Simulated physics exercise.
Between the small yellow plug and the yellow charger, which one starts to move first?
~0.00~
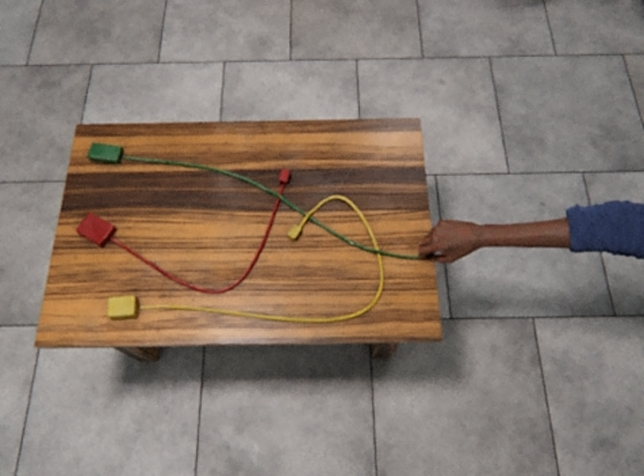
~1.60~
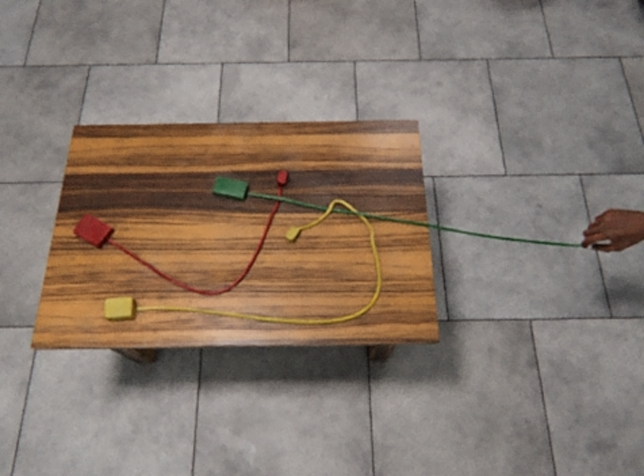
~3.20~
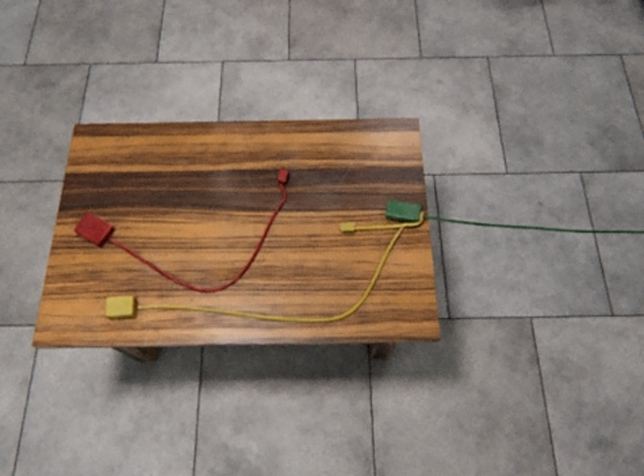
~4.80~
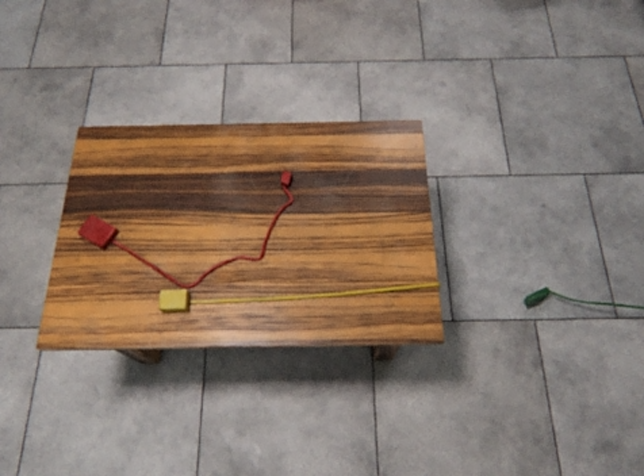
The small yellow plug moves first, dragged to the right as the green charger nears the table's edge. The yellow charger shifts only later, by the time the green charger is off the table.
